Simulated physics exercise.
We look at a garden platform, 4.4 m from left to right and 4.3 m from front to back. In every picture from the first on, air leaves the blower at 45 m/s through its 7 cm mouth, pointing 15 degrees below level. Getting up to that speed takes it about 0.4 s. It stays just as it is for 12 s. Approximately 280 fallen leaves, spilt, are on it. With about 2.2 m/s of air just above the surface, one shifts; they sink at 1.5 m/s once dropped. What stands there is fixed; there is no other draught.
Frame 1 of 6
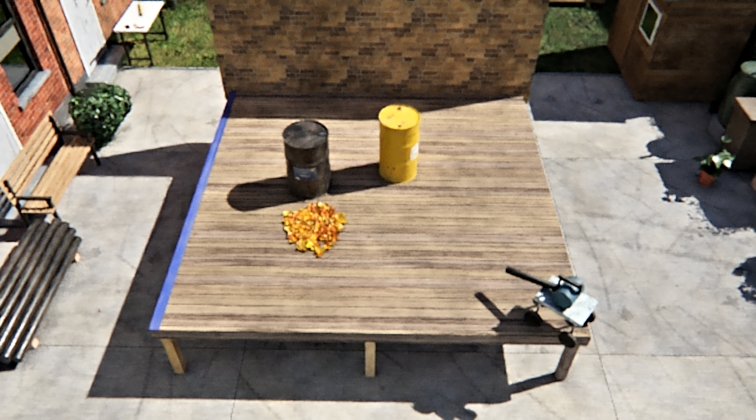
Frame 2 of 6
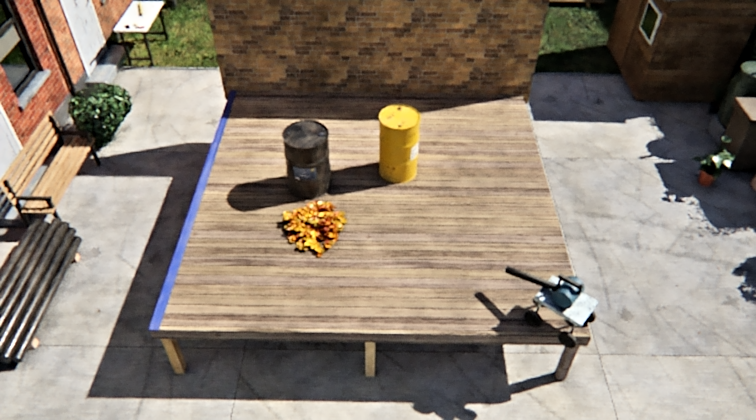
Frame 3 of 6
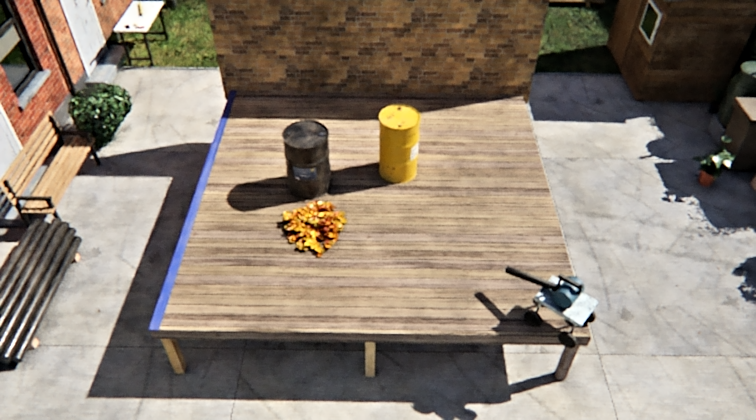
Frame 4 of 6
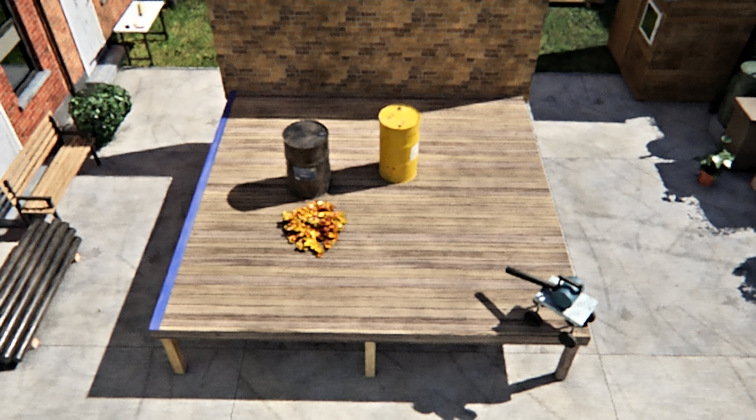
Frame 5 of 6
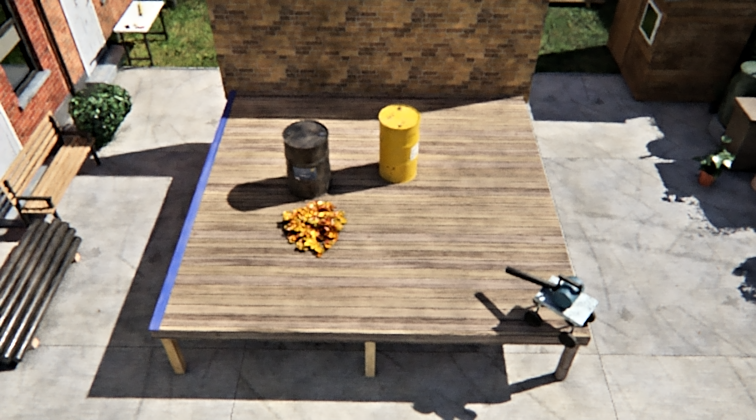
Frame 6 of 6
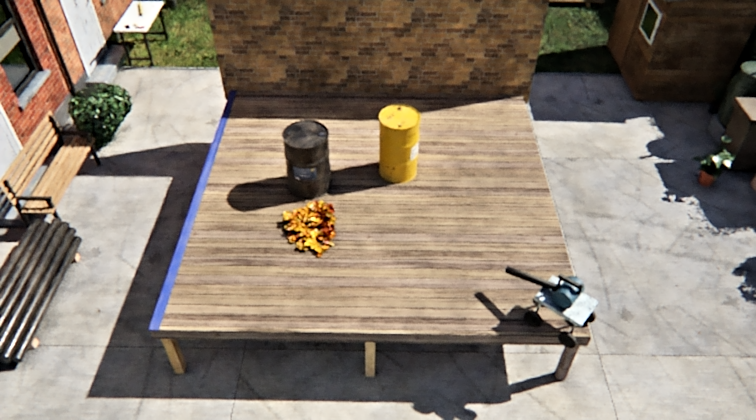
The video shows a wooden garden platform with a dark barrel, a yellow barrel, a blower at the right corner and a pile of orange leaves; the pile shifts slightly, while everything else stays still.
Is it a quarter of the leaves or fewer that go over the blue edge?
No. Over a quarter lost.
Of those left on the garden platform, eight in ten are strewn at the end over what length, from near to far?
Spread: Approx. 1.2 m.
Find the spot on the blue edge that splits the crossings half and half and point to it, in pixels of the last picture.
I'd point to somewhere near (193, 200).
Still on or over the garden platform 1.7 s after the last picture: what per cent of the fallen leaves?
About 50 per cent remain.
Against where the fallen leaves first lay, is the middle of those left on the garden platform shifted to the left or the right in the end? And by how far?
Net drift goes to the left side, close to 1.2 m.
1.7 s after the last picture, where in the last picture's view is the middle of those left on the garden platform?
About (222, 208).
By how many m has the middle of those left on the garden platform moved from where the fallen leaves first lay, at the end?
I'd say around 1.2 m.
Then, 1.7 s after the last picture the count stands so, 46 % are over the blue edge; the middle of those still in play is near (222, 208).
Then, 3.1 s after the last picture the count stands so, 64 % are over the blue edge; the middle of those still in play is near (213, 213).
Then, 5.8 s after the last picture the count stands so, 79 % are over the blue edge; the middle of those still in play is near (217, 224).
Then, 11.2 s after the last picture, at the end, 84 % are over the blue edge; the middle of those still in play is near (202, 220).
